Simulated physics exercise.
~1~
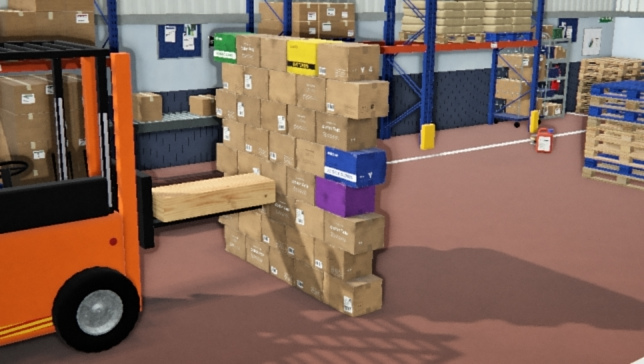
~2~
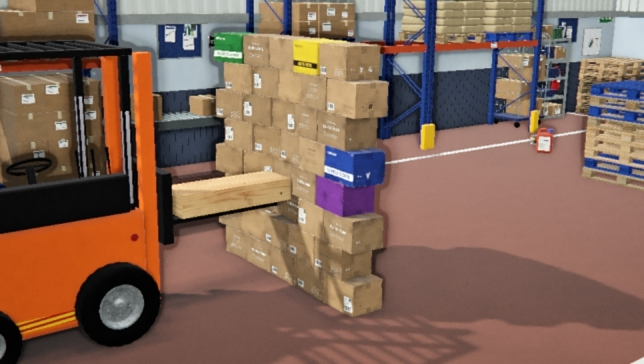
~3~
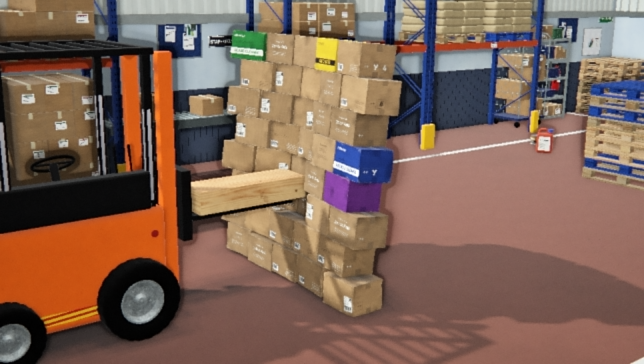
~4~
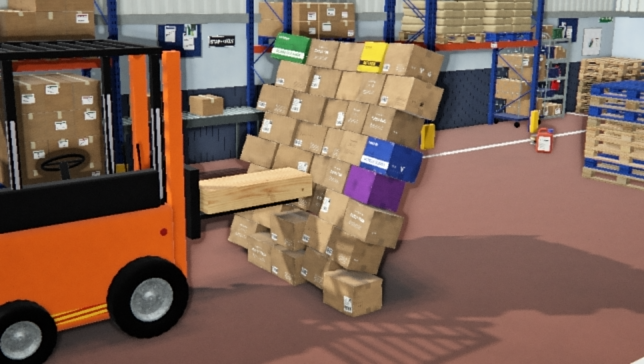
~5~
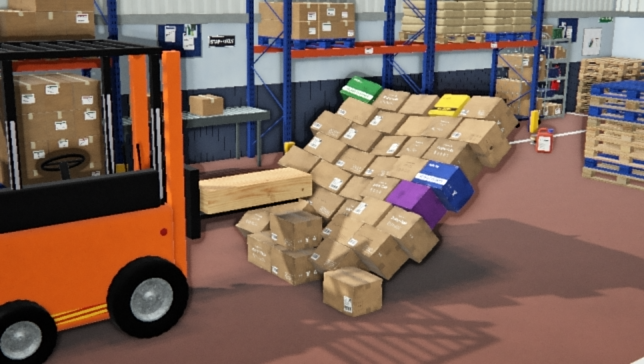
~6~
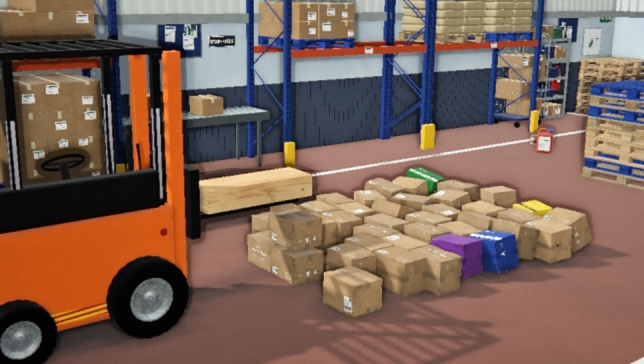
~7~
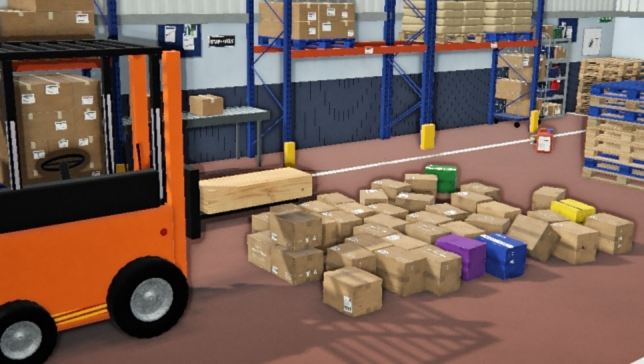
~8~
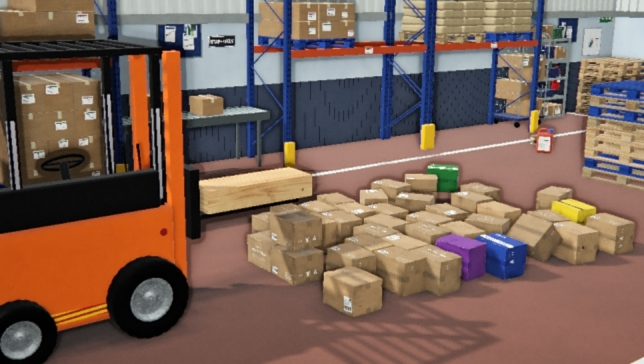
An orange forklift pushes a wooden block into a carton wall, which topples rightward into a heap.
